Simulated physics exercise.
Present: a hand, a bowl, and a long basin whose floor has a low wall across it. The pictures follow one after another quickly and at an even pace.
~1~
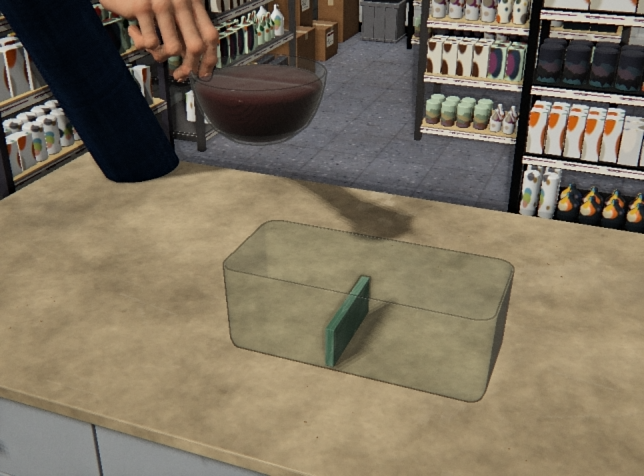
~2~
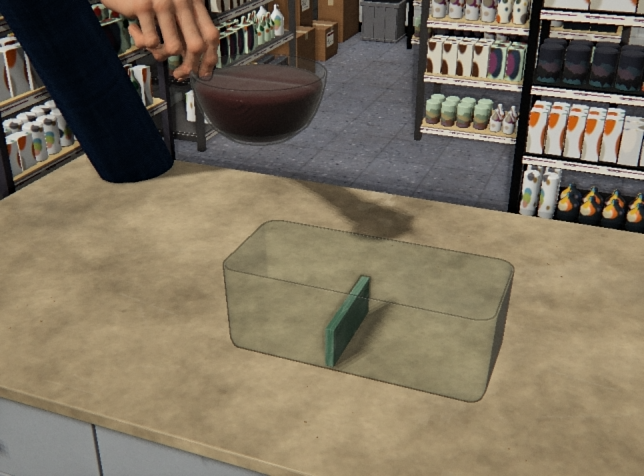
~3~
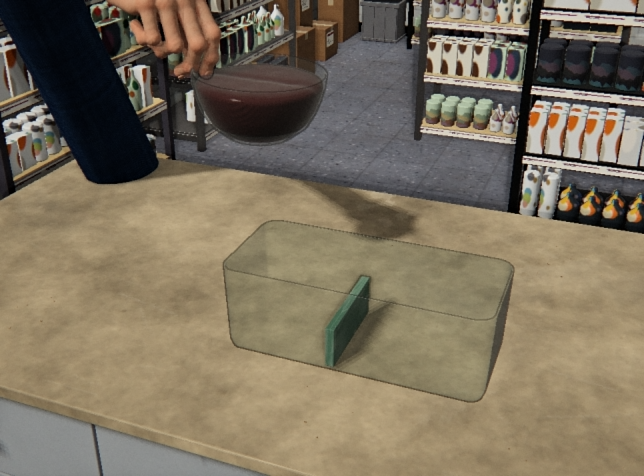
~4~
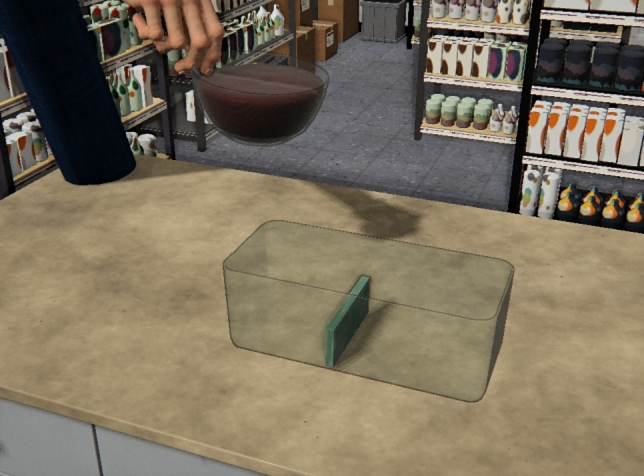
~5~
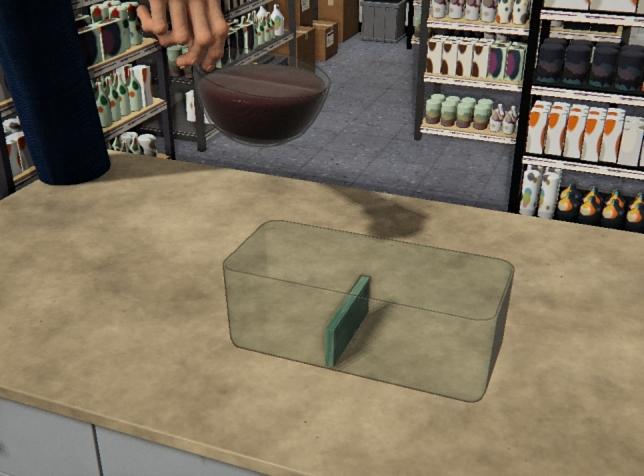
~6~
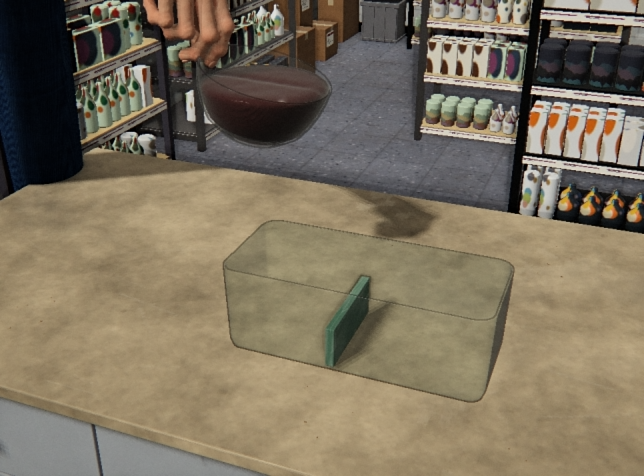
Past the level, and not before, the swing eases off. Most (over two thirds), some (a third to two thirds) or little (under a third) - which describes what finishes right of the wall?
Most.
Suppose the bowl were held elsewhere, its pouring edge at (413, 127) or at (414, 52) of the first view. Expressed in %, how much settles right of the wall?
First try 95 %, second try 80 %.
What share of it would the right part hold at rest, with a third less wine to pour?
75 per cent.
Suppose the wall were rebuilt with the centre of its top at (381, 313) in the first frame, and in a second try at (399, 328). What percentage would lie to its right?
First try 50 per cent, second try 30 per cent.
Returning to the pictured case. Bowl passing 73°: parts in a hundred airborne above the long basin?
Roughly 45 percent.
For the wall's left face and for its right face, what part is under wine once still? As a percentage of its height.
10 per cent left, 50 per cent right.
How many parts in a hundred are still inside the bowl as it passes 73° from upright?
Roughly 35 percent remains at that point.
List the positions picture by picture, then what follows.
The first picture shows tilt 0°; pouring edge (321, 80); surface from (204, 73) to (321, 87); the long basin's rim runs from (245, 243) to (505, 292); the wall's top is at (349, 303).
The second picture shows tilt 1°; pouring edge (321, 80); surface from (204, 73) to (321, 87).
The third picture shows tilt 2°; pouring edge (322, 83); surface from (206, 72) to (321, 88).
The fourth picture shows tilt 6°; pouring edge (323, 87); surface from (207, 72) to (322, 89).
The fifth picture shows tilt 10°; pouring edge (325, 92); surface from (209, 73) to (325, 91).
The sixth picture shows tilt 15°; pouring edge (326, 99); surface from (211, 74) to (328, 92).
A moment on, the tilt is 73° and 34 per cent is still to pour, 1 is left of the wall and 23 right of it.
Next, the tilt is 109° and 0 per cent is still to pour, 13 is left of the wall and 81 right of it.
Then the tilt is 115° and 0 per cent is still to pour, 18 is left of the wall and 81 right of it.
Later the tilt is 115° and 0 per cent is still to pour, 18 is left of the wall and 81 right of it.
Finally, 18 per cent lies left of the wall, 81 right of it and 1 outside.
